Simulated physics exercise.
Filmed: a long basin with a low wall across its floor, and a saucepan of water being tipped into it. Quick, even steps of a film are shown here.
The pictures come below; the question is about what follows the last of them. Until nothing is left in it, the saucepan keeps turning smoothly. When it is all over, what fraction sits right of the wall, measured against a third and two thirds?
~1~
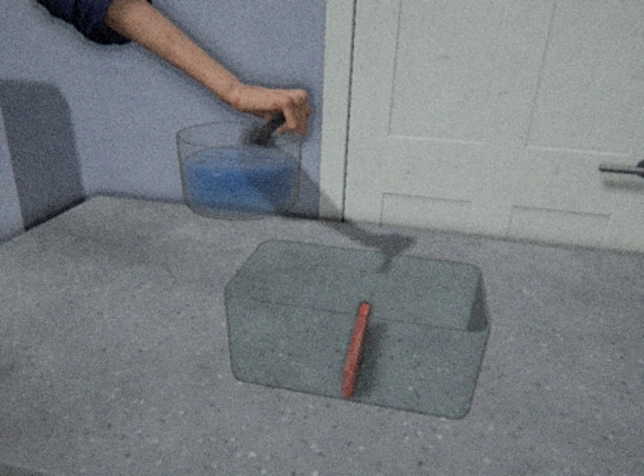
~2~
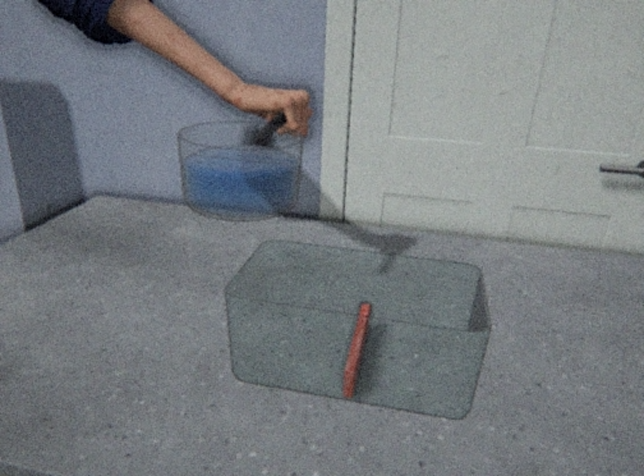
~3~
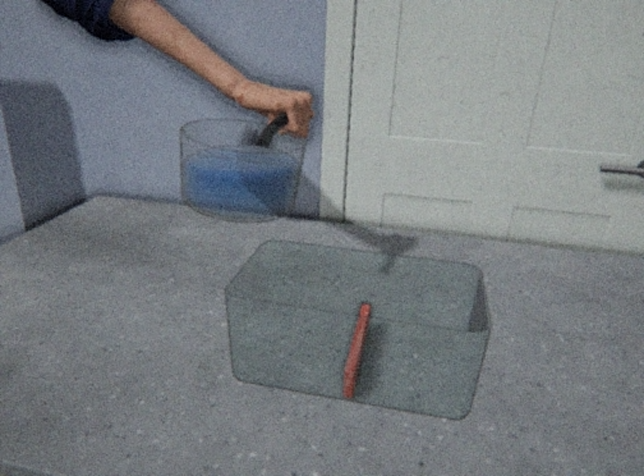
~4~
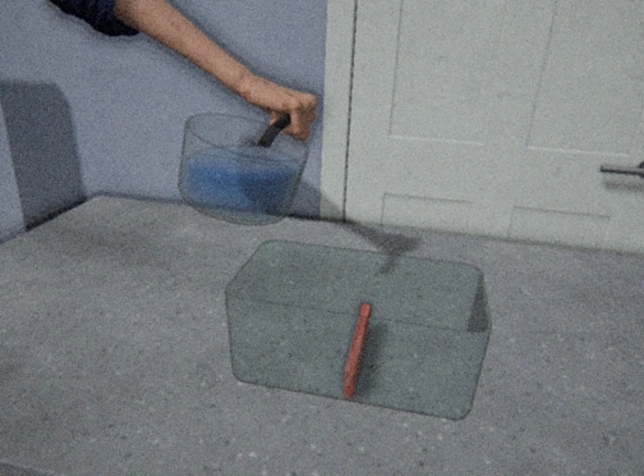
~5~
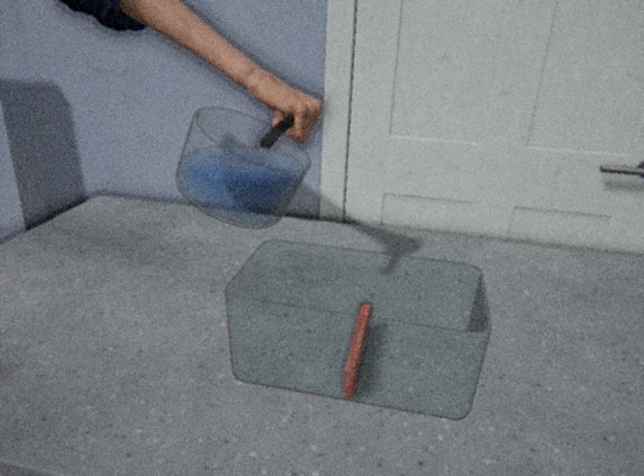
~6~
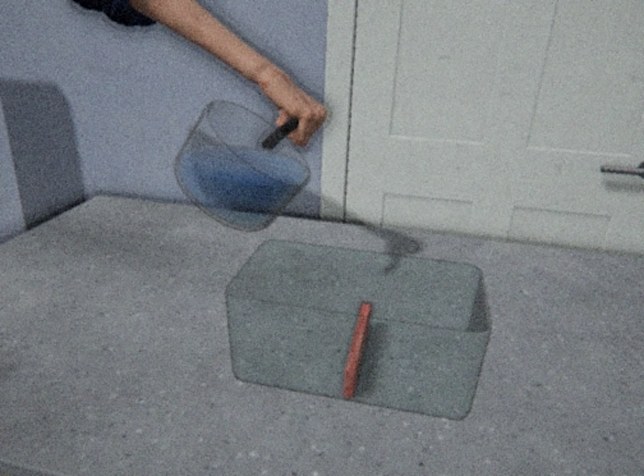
It finishes at less than a third.
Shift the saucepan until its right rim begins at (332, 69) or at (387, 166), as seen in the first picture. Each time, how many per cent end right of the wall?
It works out to around 55 % and then around 85 %.
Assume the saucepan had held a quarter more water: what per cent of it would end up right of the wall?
25 %.
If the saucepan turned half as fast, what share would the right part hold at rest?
About 20 %.
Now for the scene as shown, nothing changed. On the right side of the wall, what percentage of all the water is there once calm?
Around 10 percent.
A moment on, the saucepan is tipped right over and 28 per cent is still to pour, 33 is left of the wall and 1 right of it.
Next, the saucepan is tipped right over and 4 per cent is still to pour, 83 is left of the wall and 4 right of it.
Then the saucepan is tipped right over and 0 per cent is still to pour, 85 is left of the wall and 10 right of it.
Later the saucepan is tipped right over and 0 per cent is still to pour, 84 is left of the wall and 12 right of it.
Finally, 84 per cent lies left of the wall, 12 right of it and 5 outside.
